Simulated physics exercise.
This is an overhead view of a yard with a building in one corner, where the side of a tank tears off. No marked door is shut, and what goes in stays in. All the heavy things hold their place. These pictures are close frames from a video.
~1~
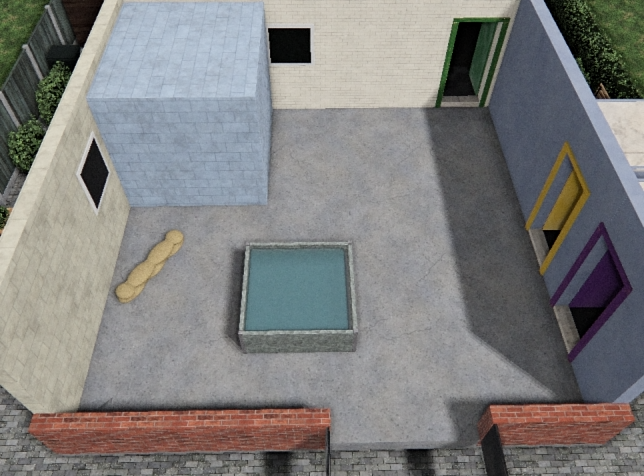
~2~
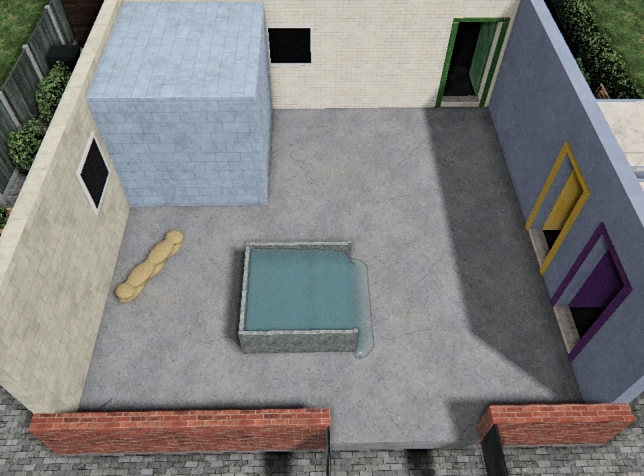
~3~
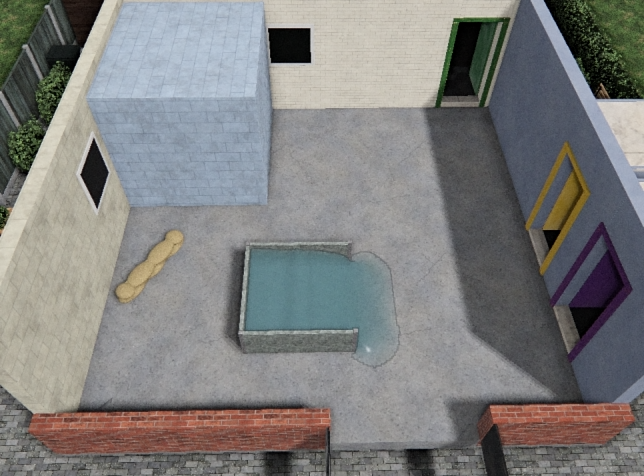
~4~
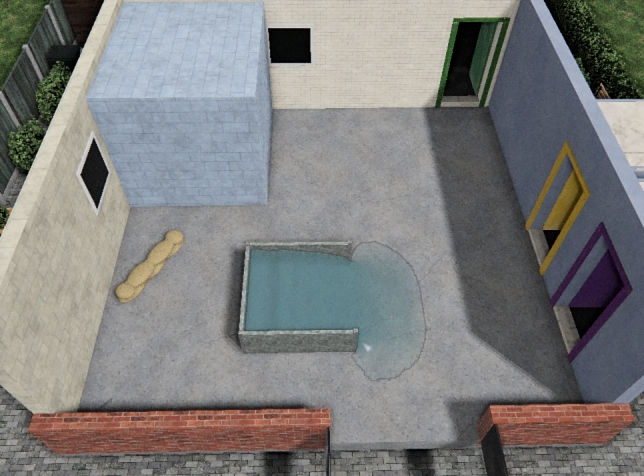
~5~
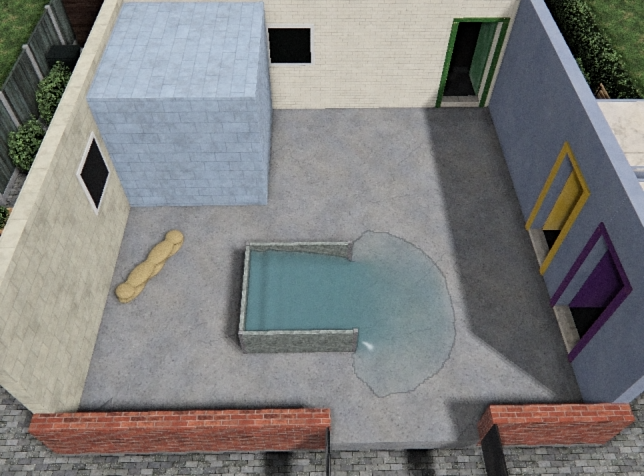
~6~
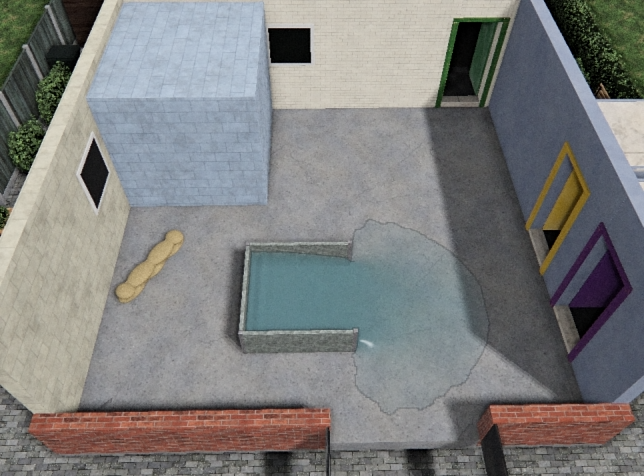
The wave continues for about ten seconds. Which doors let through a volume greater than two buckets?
My prediction: The purple door exceeds two buckets; the yellow door exceeds two buckets; the green door never exceeds two buckets.
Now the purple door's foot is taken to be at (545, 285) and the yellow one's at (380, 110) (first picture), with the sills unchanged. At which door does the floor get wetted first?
Answer: The purple-painted one.
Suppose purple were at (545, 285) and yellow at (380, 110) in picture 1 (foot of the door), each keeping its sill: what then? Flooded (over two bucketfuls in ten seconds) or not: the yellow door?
For the yellow door, the answer is that it stays on the safe side.
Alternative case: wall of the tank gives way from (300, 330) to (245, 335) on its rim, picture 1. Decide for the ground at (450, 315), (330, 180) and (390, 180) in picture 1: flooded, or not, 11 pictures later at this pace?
Taking the three spots as listed, they end up spared, spared and spared.
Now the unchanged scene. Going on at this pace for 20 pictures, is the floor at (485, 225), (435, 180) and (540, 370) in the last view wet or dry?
First spot soaked, second soaked, third soaked.
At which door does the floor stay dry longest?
It has to be the green-painted one.
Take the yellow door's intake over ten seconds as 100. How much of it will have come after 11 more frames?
Something like 30 in a hundred.
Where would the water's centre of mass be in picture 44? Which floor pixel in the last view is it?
My pick is pixel (437, 260).
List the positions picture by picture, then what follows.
The water tank at (299, 288) is whole and still, in the first frame.
Water pours out at (349, 299) and has run to (357, 355), in the second frame.
Water pours out at (349, 300) and has run to (376, 361), in the third frame.
The front is at (392, 372), out from the gap at (349, 300), in the fourth frame.
The front is at (450, 336), out from the gap at (349, 301), in the fifth frame.
Water pours out at (349, 301) and has run to (484, 326), in the sixth frame.
A moment on, water covers 25 % of the floor; the purple door under two buckets in, the yellow door wet at the sill, nothing in, the green door not reached.
Next, water covers 30 % of the floor; the purple door over two buckets in, the yellow door over two buckets in, the green door not reached.
Then, water covers 35 % of the floor; the purple door far over two buckets in, the yellow door over two buckets in, the green door not reached.
Later, water covers 50 % of the floor; the purple door far over two buckets in, the yellow door over two buckets in, the green door wet at the sill, nothing in.
In the end, water covers 70 % of the floor; the purple door far over two buckets in, the yellow door over two buckets in, the green door wet at the sill, nothing in.
